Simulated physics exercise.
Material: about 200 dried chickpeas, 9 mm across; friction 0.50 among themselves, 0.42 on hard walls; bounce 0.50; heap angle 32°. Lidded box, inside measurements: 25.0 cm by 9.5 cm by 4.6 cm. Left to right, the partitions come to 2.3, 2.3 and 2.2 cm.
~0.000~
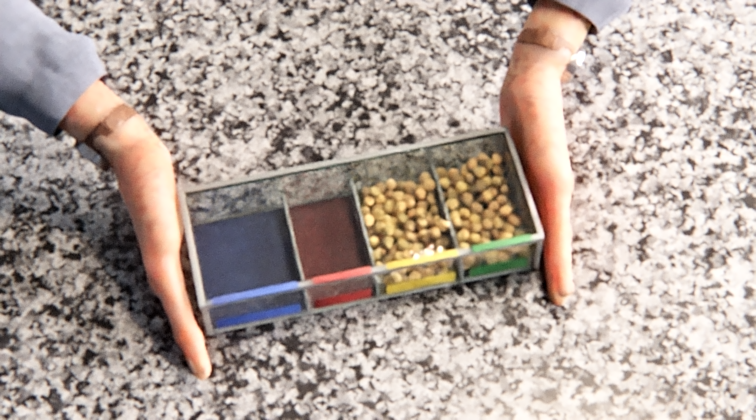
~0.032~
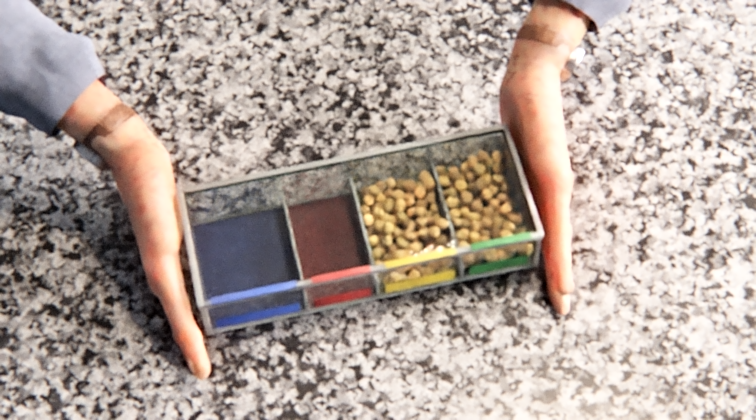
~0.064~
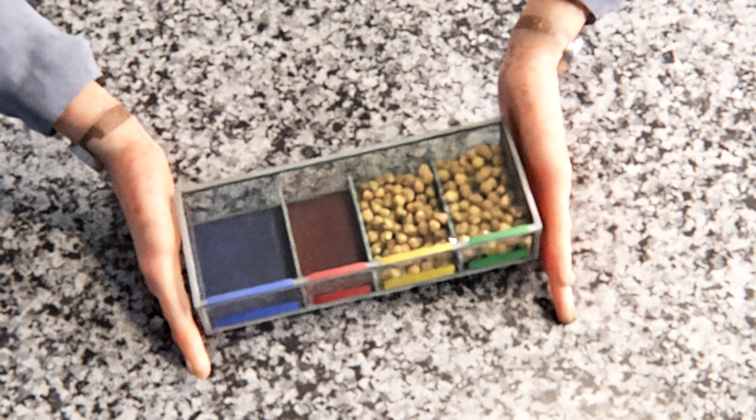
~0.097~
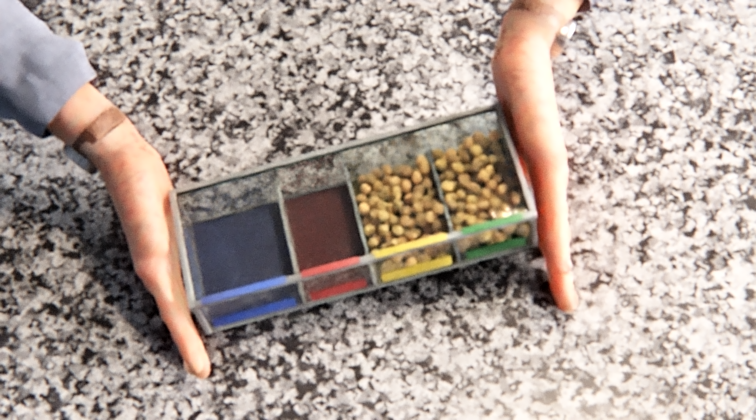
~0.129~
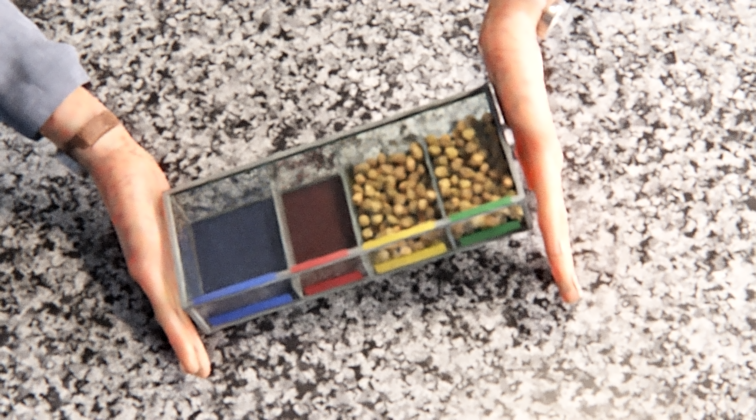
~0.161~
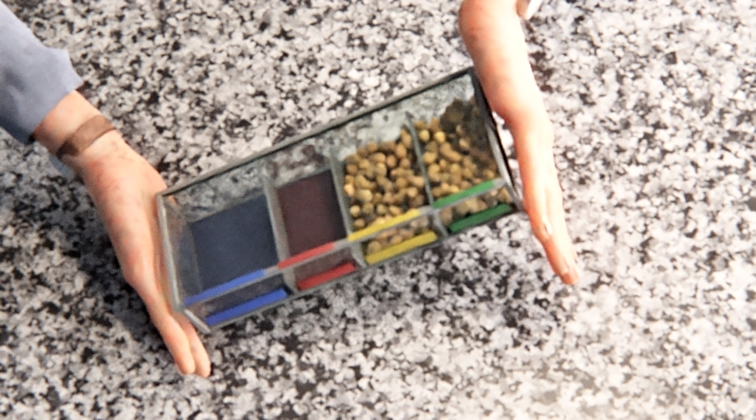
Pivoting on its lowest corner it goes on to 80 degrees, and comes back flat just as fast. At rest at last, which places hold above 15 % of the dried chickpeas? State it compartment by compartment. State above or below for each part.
Red compartment: Above. Blue compartment: Above. Green compartment: Below. Yellow compartment: Above.
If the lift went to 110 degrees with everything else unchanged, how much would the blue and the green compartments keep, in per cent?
Shares: Blue 80, green 5, per cent.
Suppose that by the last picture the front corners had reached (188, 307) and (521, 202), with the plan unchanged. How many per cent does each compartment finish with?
Red 25 %, blue 35 %, green 15 %, yellow 30 %.
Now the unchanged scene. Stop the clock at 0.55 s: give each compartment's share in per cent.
Red 15; blue 0; green 35; yellow 50.
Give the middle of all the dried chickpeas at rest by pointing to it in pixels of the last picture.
Centre at rest: Approx. (301, 244) px.
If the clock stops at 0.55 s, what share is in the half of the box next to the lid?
Close to 70 in a hundred.
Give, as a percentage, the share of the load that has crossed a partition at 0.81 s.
I'd say around 80 per cent.
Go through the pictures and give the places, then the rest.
In the first picture, box tilt 0 degrees, front corners at (205, 303) and (538, 236); green 55 %, yellow 45 %.
In the second picture, box tilt 1 degrees, front corners at (203, 303) and (537, 233).
In the third picture, box tilt 3 degrees, front corners at (200, 303) and (535, 226), lowest corner left back.
In the fourth picture, box tilt 8 degrees, front corners at (194, 303) and (530, 213), lowest corner left back.
In the fifth picture, box tilt 14 degrees, front corners at (187, 304) and (519, 197), lowest corner left back.
In the sixth picture, box tilt 20 degrees, front corners at (179, 305) and (502, 179), lowest corner left back; green 55 %, yellow 45 %. Its pace works out near 200 degrees a second.
Then, at 0.55 s, tilt 79 degrees; red 15 %, green 35 %, yellow 50 %.
After 0.81 s, tilt 33 degrees; red 25 %, blue 45 %, green 5 %, yellow 25 %.
Then, at 1.18 s, tilt 0 degrees; red 25 %, blue 45 %, green 5 %, yellow 25 %.
In the end, at 1.9 s, red 25 %, blue 45 %, green 5 %, yellow 25 %.
